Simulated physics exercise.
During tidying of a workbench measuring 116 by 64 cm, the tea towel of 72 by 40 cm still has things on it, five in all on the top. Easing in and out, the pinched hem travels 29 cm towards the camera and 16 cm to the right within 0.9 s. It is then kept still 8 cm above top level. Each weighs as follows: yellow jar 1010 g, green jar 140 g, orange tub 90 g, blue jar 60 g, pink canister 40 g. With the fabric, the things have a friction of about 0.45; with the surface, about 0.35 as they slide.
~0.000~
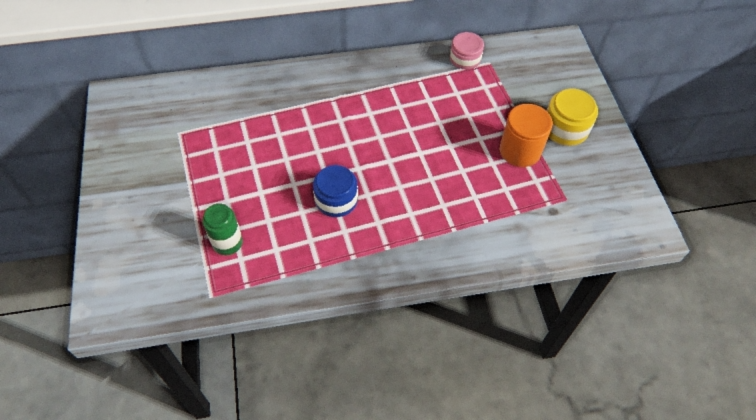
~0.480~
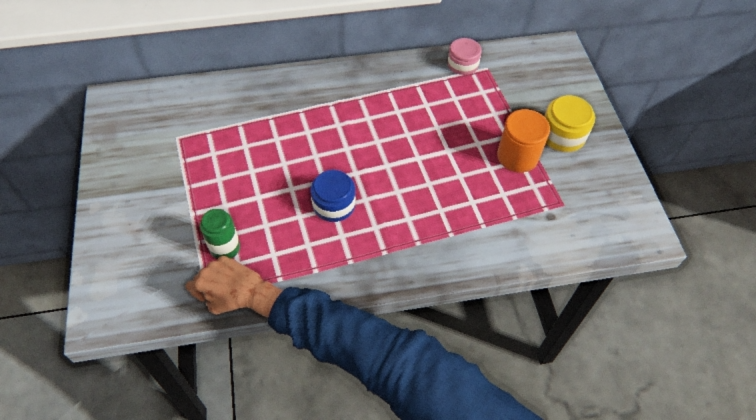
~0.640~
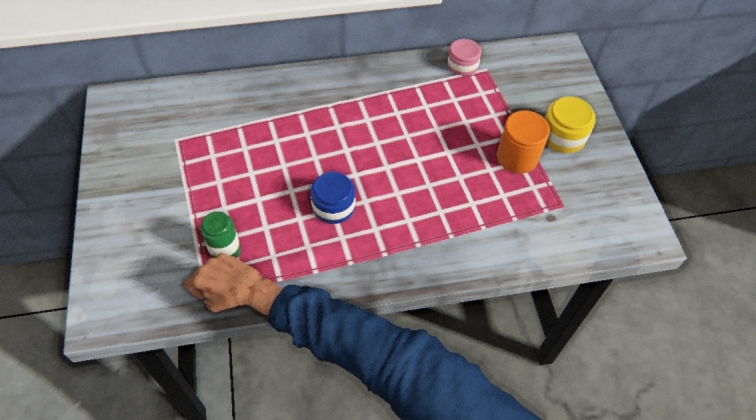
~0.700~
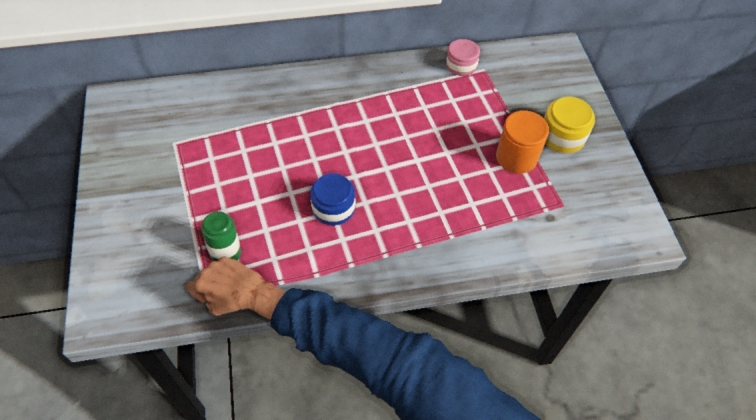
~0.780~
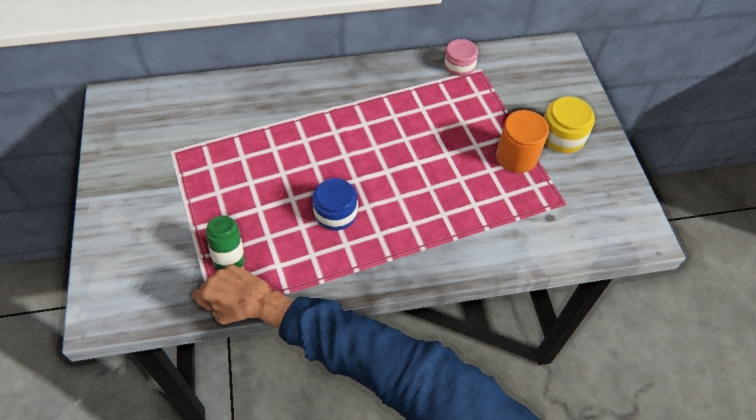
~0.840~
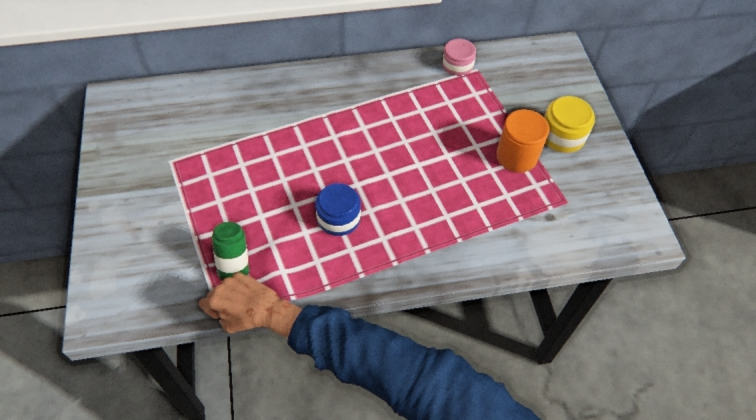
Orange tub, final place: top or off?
It is going to keep its support.
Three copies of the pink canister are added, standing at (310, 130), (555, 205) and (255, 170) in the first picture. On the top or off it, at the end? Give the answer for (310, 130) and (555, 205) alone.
Log, listed order - lost / kept.
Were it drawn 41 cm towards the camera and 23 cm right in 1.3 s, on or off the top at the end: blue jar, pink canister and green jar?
Then blue jar is lost over the edge, pink canister holds on and green jar is lost over the edge.
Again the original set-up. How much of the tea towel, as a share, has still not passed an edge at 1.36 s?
Near 75 in a hundred.
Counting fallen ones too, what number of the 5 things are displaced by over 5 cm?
Count recorded: 4.
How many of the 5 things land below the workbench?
2.
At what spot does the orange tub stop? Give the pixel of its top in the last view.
(446, 238).
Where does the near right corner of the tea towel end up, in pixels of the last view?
That corner settles near pixel (494, 219) in the last view.
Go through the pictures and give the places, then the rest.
The first picture shows orange tub (530, 120); tea towel corners (210, 298) (178, 133) (489, 63) (567, 201).
The second picture shows tea towel corners (176, 138) (487, 68); grip (205, 298).
The third picture shows green jar (215, 223); tea towel corners (175, 140) (487, 69); grip (204, 296).
The fourth picture shows green jar (216, 224); tea towel corners (173, 143) (484, 70); grip (206, 299).
The fifth picture shows blue jar (335, 193); green jar (220, 230); tea towel corners (171, 152) (566, 205); grip (212, 307).
The sixth picture shows orange tub (527, 126); tea towel corners (169, 161) (568, 203); grip (219, 316).
After 1.0 s, 95 % of the tea towel is still over the top; green jar 12 cm off its start, blue jar 9 cm off its start, pink canister 3 cm off its start.
After 1.2 s, 85 % of the tea towel is still over the top; orange tub 1 cm off its start, green jar on its side, 19 cm off its start, blue jar 16 cm off its start.
After 1.4 s, 75 % of the tea towel is still over the top; orange tub 3 cm off its start at (517, 134), green jar on its side, 26 cm off its start at (309, 342), blue jar 22 cm off its start at (380, 277).
After 1.5 s, 60 % of the tea towel is still over the top; orange tub 7 cm off its start, green jar over the edge, blue jar 30 cm off its start.
After 3.1 s, 15 % of the tea towel is still over the top; orange tub 32 cm off its start at (446, 238), blue jar over the edge, green jar over the edge, pink canister 7 cm off its start at (440, 56).
